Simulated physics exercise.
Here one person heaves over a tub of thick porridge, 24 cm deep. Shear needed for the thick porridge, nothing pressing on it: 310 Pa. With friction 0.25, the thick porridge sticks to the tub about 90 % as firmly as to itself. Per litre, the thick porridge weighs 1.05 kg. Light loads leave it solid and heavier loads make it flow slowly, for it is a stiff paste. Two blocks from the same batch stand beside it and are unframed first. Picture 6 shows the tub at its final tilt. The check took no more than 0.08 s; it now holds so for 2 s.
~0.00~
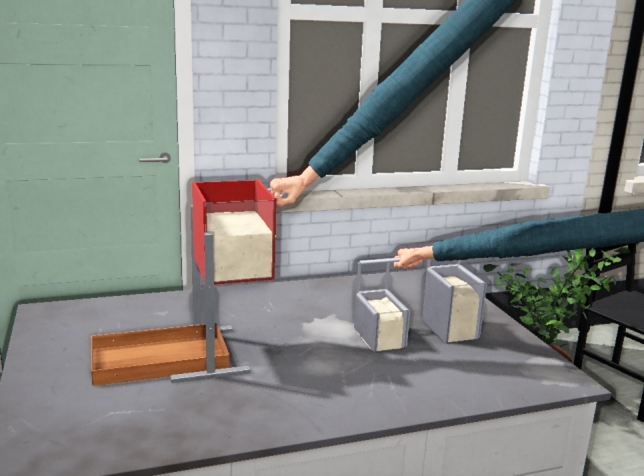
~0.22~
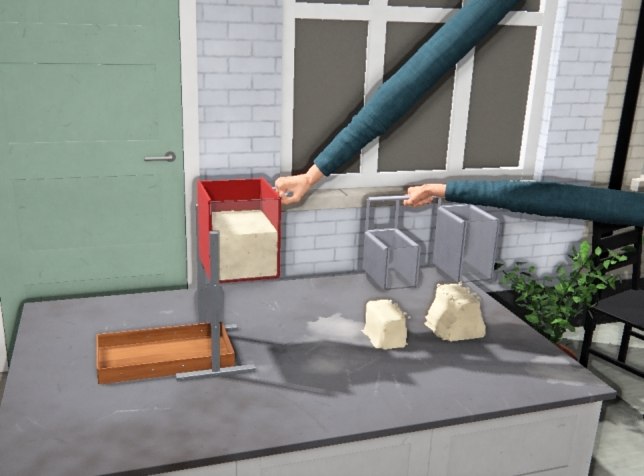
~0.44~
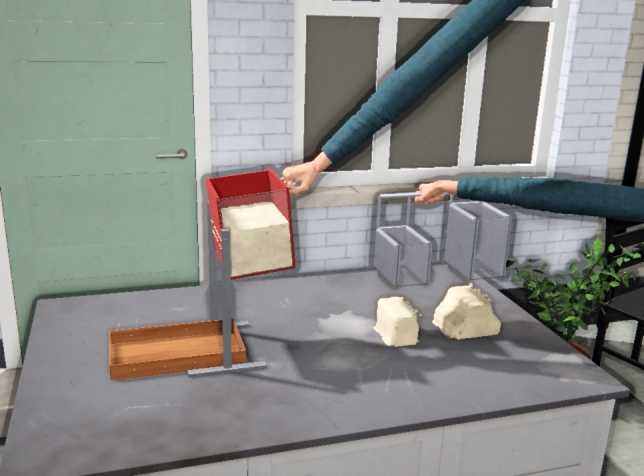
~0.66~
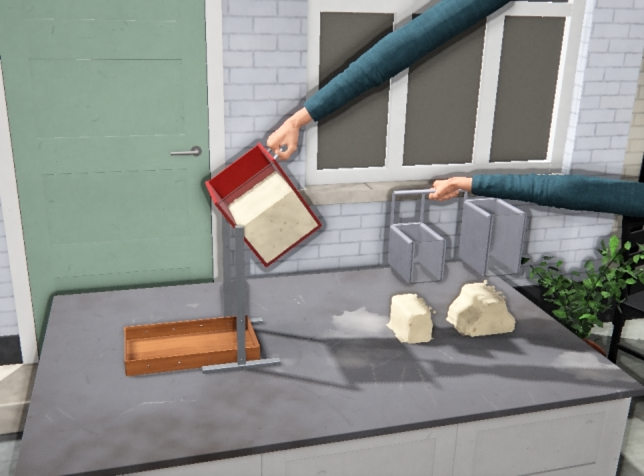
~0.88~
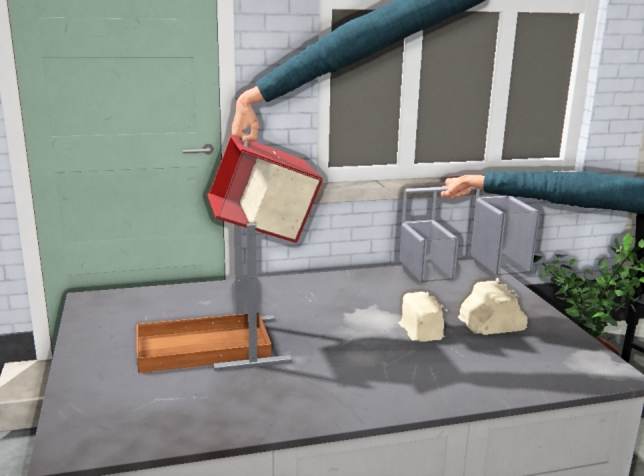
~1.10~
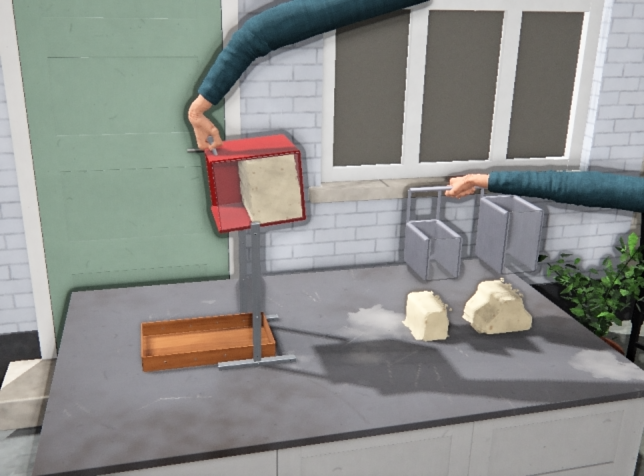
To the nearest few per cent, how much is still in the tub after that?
About 75 %.
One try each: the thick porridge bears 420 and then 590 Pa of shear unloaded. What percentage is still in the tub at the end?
Going in order, it's 100 % and then 100 %.
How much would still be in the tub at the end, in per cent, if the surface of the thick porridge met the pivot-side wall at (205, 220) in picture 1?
Then about 50 %.
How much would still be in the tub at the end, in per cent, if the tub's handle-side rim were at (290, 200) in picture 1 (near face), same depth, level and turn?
Roughly 55 %.
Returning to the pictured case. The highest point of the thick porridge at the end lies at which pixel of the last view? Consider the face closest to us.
Peak location: Approx. (277, 191).
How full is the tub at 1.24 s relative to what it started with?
I'd put it close to 100 %.
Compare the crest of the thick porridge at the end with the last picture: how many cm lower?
10 cm.
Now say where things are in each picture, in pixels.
Handle-side rim at (273, 200), tilt 0 degrees; crest of the thick porridge at (210, 236); block heights 11 cm, 18 cm (left to right), in the first frame.
Handle-side rim at (278, 198), tilt 0 degrees; crest of the thick porridge at (215, 235); block heights 11 cm, 14 cm (left to right), in the second frame.
Handle-side rim at (286, 189), tilt 6 degrees; crest of the thick porridge at (284, 223); block heights 11 cm, 12 cm (left to right), in the third frame.
Handle-side rim at (273, 162), tilt 35 degrees; crest of the thick porridge at (289, 192); block heights 11 cm, 12 cm (left to right), in the fourth frame.
Handle-side rim at (242, 153), tilt 68 degrees; crest of the thick porridge at (274, 167); block heights 11 cm, 12 cm (left to right), in the fifth frame.
Handle-side rim at (212, 165), tilt 95 degrees; crest of the thick porridge at (290, 156); block heights 11 cm, 12 cm (left to right), in the sixth frame.
After 1.24 s, the tub is at 95 degrees and holds 100 %.
After 1.41 s, the tub is at 95 degrees and holds 96 %.
After 1.58 s, the tub is at 95 degrees and holds 81 %.
After 1.75 s, the tub is at 95 degrees and holds 75 %.
After 3.10 s, the tub is at 95 degrees and holds 75 %.
